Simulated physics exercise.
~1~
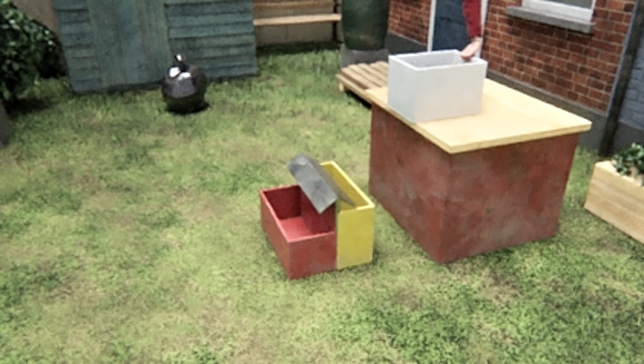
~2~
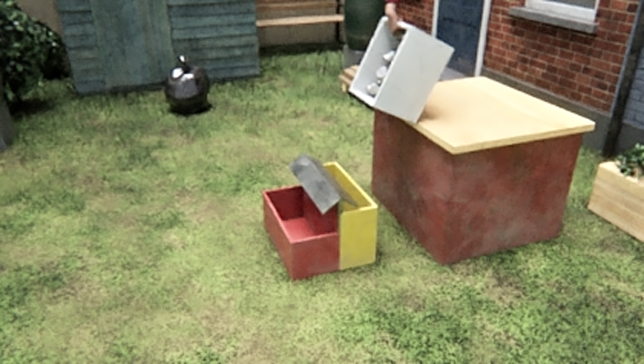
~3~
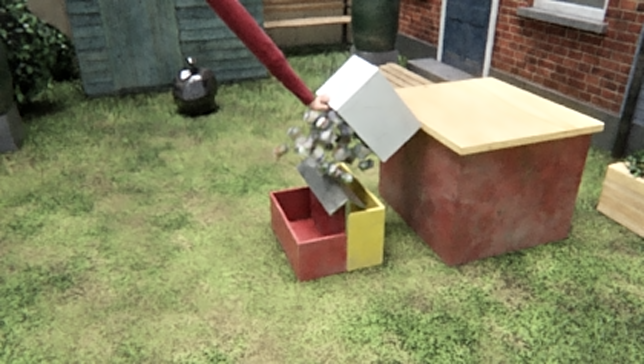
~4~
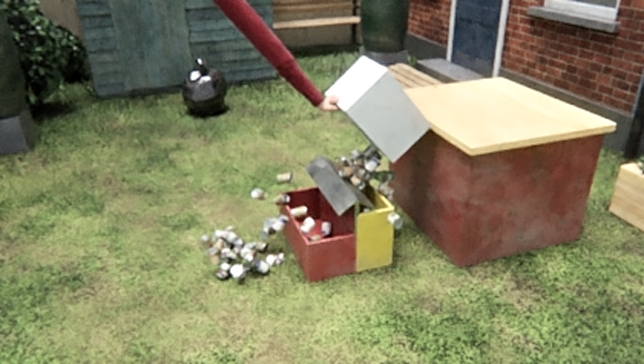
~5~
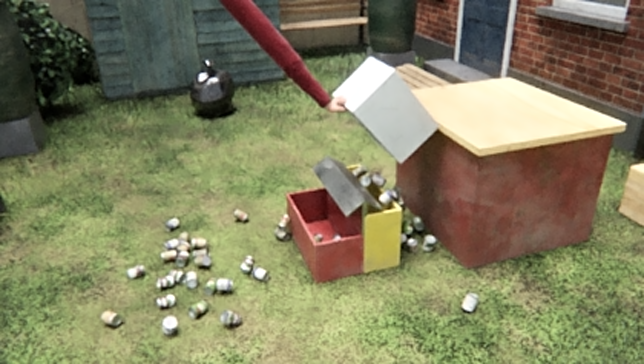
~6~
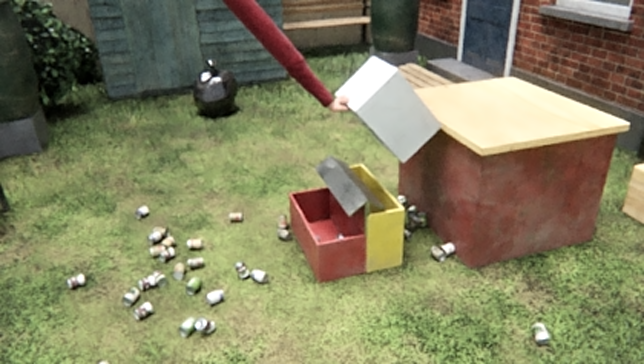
A white tote on a bench is tipped over the end by an arm in a red sleeve, pouring small tins onto a dark splitter above a yellow box and red trough; a few land inside, while many scatter and roll across the grass, mostly to the left.
